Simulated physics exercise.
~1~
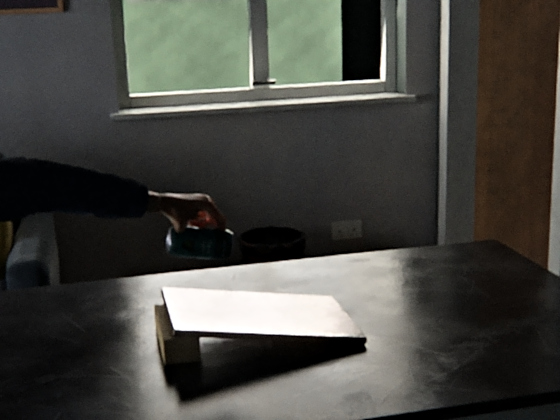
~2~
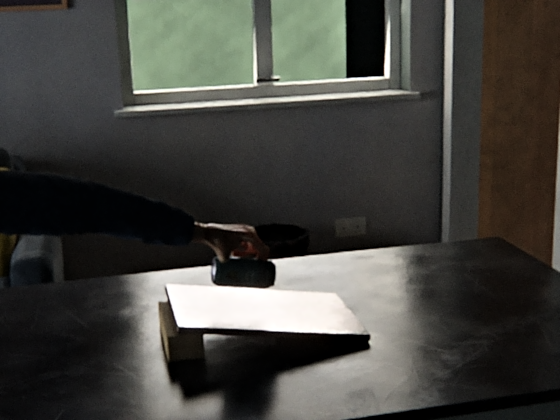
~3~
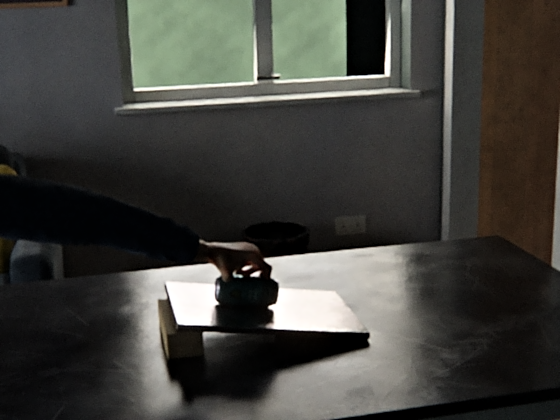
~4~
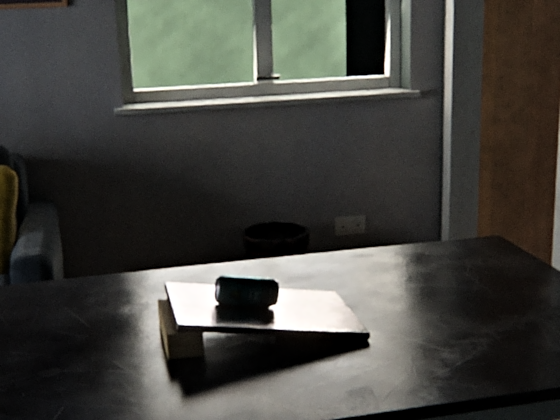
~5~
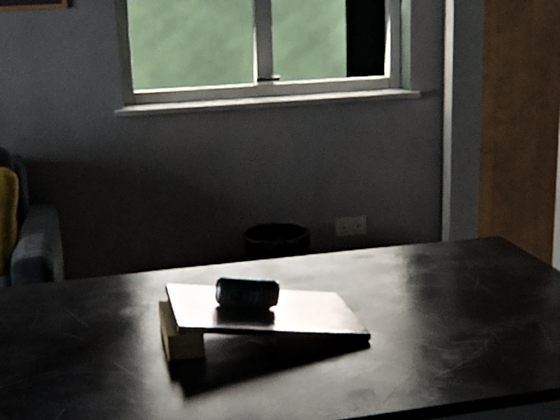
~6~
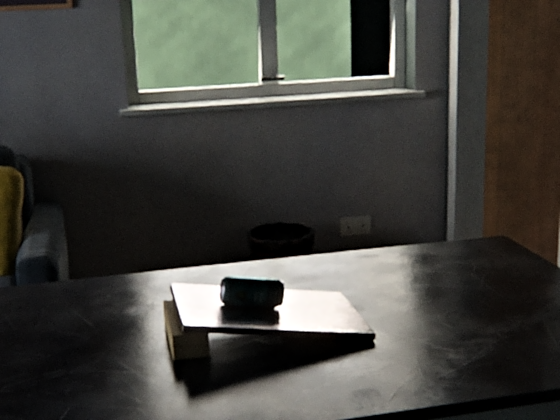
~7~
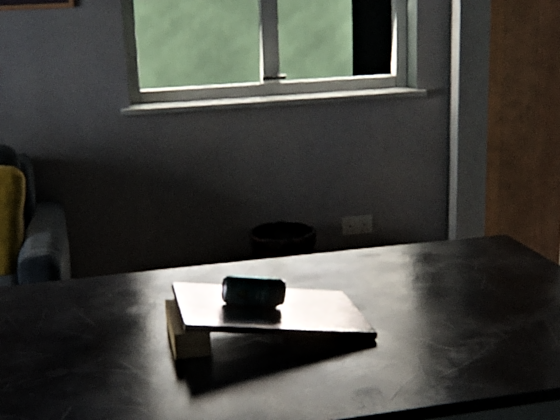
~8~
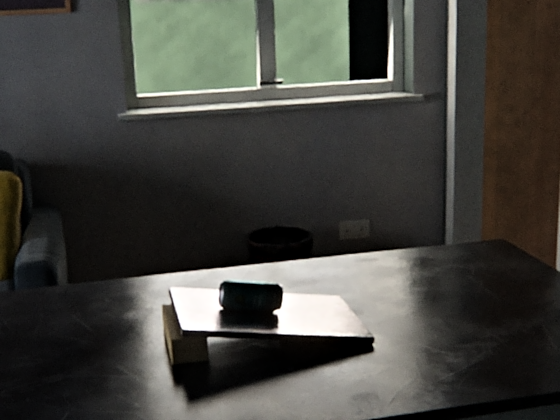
A dark tabletop fills the lower part of a dim room, seen from slightly above by a gently swaying camera, with a pale board propped on a block at its left end and sloping down to the right. Behind it are a grey wall, a bright greenish window and part of a chair at the left. A dark-sleeved arm reaches in from the left, carrying a dark turquoise can over the board. The hand lowers the can onto its side on the slope, lets go and withdraws. The can stays at rest where it was placed, and the board does not move.
